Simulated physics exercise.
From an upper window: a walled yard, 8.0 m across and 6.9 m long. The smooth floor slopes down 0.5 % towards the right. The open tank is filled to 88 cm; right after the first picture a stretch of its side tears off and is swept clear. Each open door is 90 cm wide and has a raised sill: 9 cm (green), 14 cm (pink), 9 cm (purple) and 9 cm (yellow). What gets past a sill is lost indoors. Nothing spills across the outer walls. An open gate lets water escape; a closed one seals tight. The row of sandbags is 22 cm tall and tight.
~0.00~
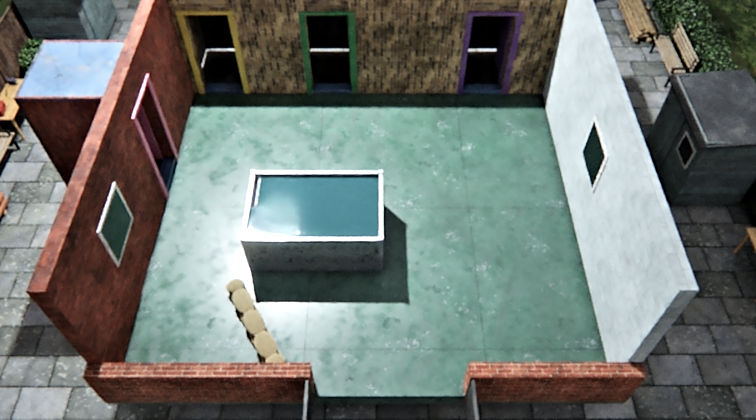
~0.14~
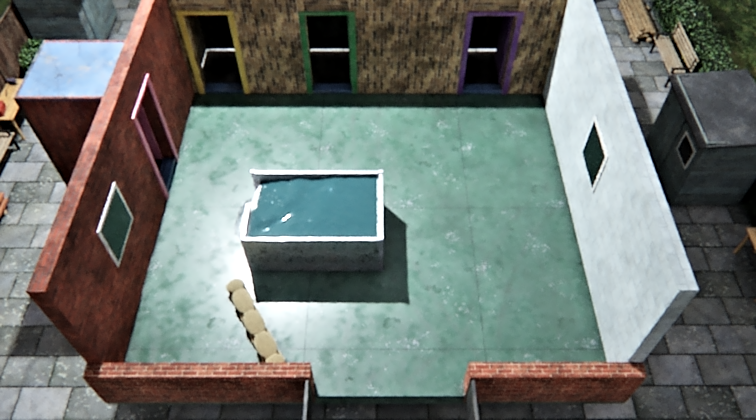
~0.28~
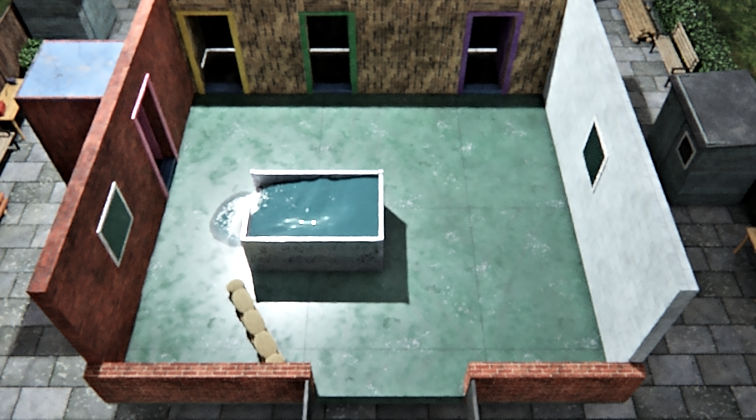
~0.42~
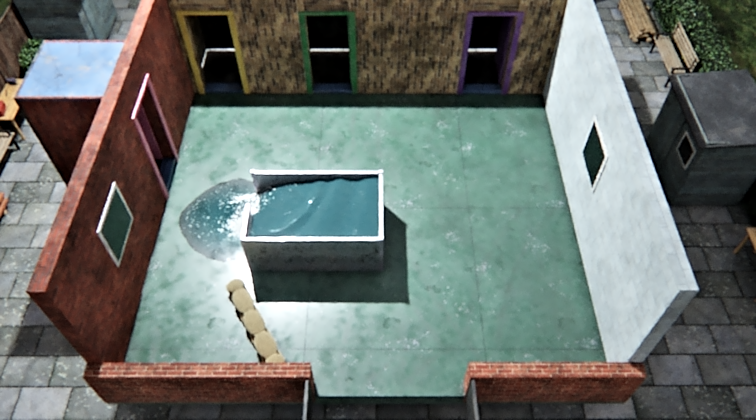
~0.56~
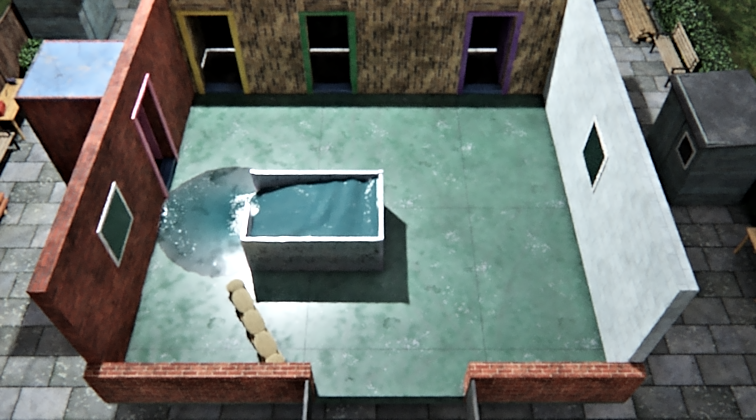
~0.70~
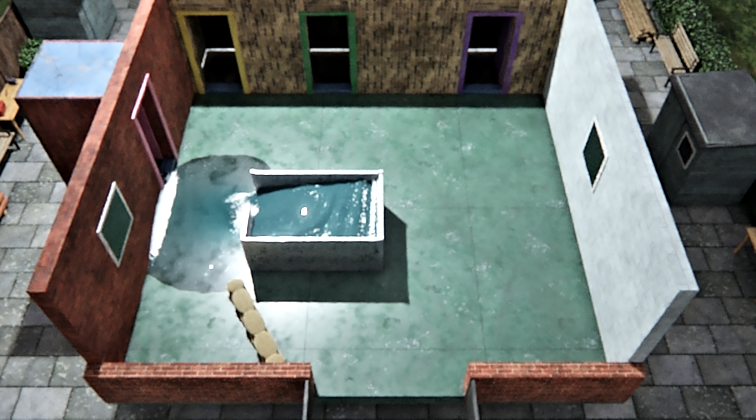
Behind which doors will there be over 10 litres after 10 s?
Within that time: At the green door it does not reach the limit; at the pink door it goes over the limit; at the purple door it does not reach the limit; at the yellow door it passes the limit.
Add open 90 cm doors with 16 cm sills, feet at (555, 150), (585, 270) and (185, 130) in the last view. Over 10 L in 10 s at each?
In that order: Below, under, not over.
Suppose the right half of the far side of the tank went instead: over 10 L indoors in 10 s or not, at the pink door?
Then: Pink below.
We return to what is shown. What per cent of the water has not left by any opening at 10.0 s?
About 82 per cent.
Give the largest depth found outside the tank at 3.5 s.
Roughly 32 cm.
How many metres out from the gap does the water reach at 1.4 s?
About 3.8 m.
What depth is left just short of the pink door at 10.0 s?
Roughly 11.0 cm deep.
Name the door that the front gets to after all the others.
It is the purple one.
After 1.4 s water covers 15 % of the floor and is deepest (48 cm) near (257, 213); green door not reached, pink door 32 cm at the sill, 39 L in, purple door not reached, yellow door not reached.
After 2.2 s water covers 20 % of the floor and is deepest (38 cm) near (257, 213); green door not reached, pink door 29 cm at the sill, 111 L in, purple door not reached, yellow door 25 cm at the sill, 22 L in.
After 3.5 s water covers 30 % of the floor and is deepest (32 cm) near (267, 371); green door 3 cm at the sill, 0 L in, pink door 21 cm at the sill, 166 L in, purple door not reached, yellow door 24 cm at the sill, 151 L in.
After 6.0 s water covers 45 % of the floor and is deepest (22 cm) near (120, 381); green door 5 cm at the sill, 0 L in, pink door 13 cm at the sill, 193 L in, purple door 2 cm at the sill, 0 L in, yellow door 16 cm at the sill, 271 L in.
After 10.0 s water covers 75 % of the floor and is deepest (13 cm) near (198, 381); green door 5 cm at the sill, 0 L in, pink door 11 cm at the sill, 197 L in, purple door 2 cm at the sill, 0 L in, yellow door 13 cm at the sill, 337 L in.
